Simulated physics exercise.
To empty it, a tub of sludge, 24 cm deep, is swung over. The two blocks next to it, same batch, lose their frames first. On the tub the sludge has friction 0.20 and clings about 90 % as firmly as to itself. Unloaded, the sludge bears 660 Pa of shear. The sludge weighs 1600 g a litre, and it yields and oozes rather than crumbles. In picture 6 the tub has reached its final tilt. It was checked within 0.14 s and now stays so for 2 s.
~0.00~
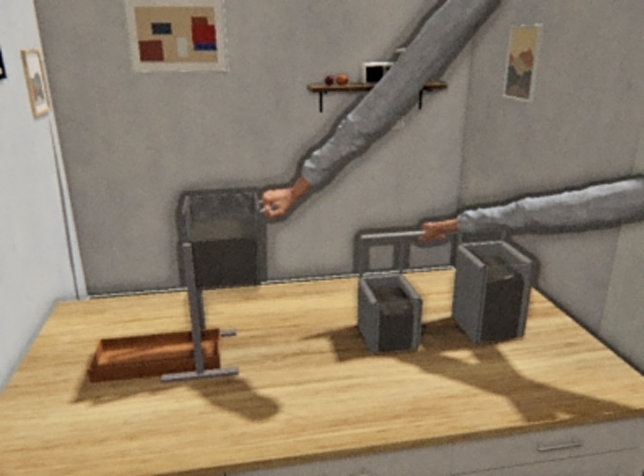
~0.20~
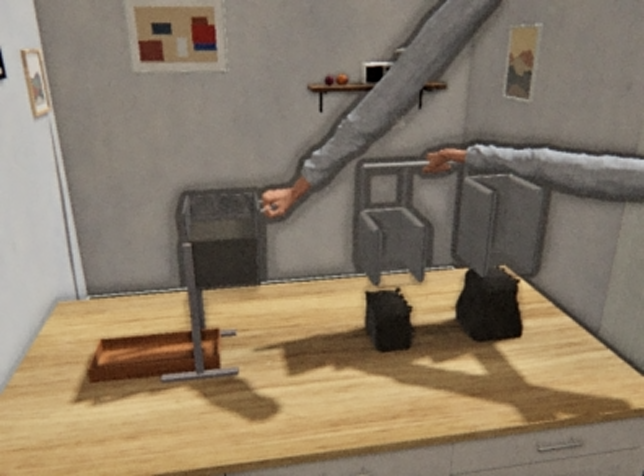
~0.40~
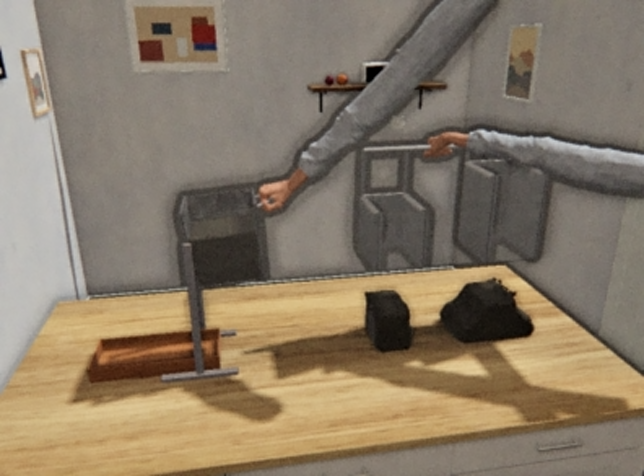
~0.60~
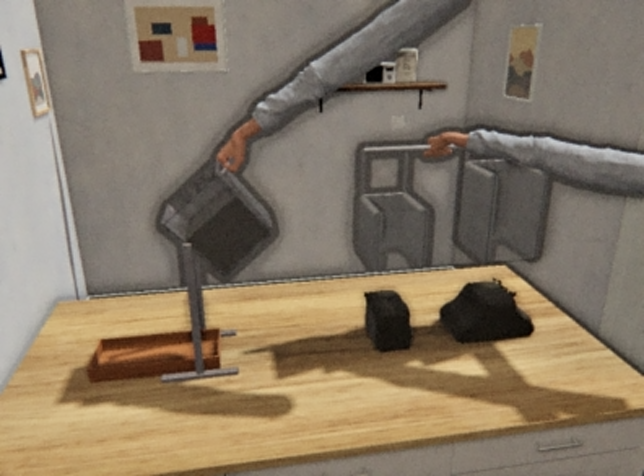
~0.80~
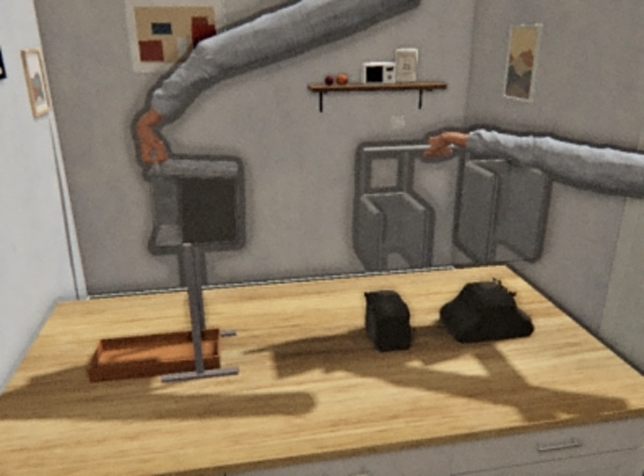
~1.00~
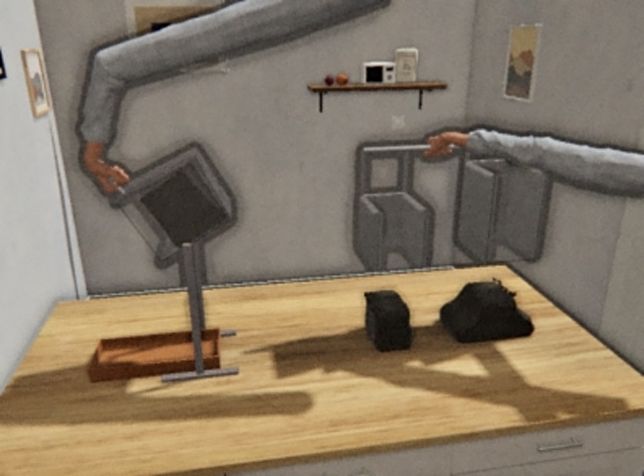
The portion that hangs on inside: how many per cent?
It comes to some 0 %.
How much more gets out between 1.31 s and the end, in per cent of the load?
Some 25 per cent.
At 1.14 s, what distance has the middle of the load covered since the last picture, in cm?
About 8 cm.
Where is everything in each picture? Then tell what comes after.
The first frame shows handle-side rim at (257, 211), tilt 0 degrees; highest point of the sludge at (196, 241); test blocks 16 cm, 25 cm high (left to right).
The second frame shows handle-side rim at (257, 211), tilt 0 degrees; highest point of the sludge at (196, 241); test blocks 16 cm, 21 cm high (left to right).
The third frame shows handle-side rim at (254, 205), tilt 5 degrees; highest point of the sludge at (251, 233); test blocks 15 cm, 16 cm high (left to right).
The fourth frame shows handle-side rim at (215, 175), tilt 41 degrees; highest point of the sludge at (233, 199); test blocks 15 cm, 16 cm high (left to right).
The fifth frame shows handle-side rim at (149, 177), tilt 87 degrees; highest point of the sludge at (186, 179); test blocks 15 cm, 16 cm high (left to right).
The sixth frame shows handle-side rim at (117, 203), tilt 118 degrees; highest point of the sludge at (180, 172); test blocks 15 cm, 16 cm high (left to right).
By 1.14 s, the tub is at 118 degrees and holds 84 %.
By 1.31 s, the tub is at 118 degrees and holds 26 %.
By 1.48 s, the tub is at 118 degrees and holds 0 %.
By 1.65 s, the tub is at 118 degrees and holds 0 %.
By 3.00 s, at the end, the tub is at 118 degrees and holds 0 %.
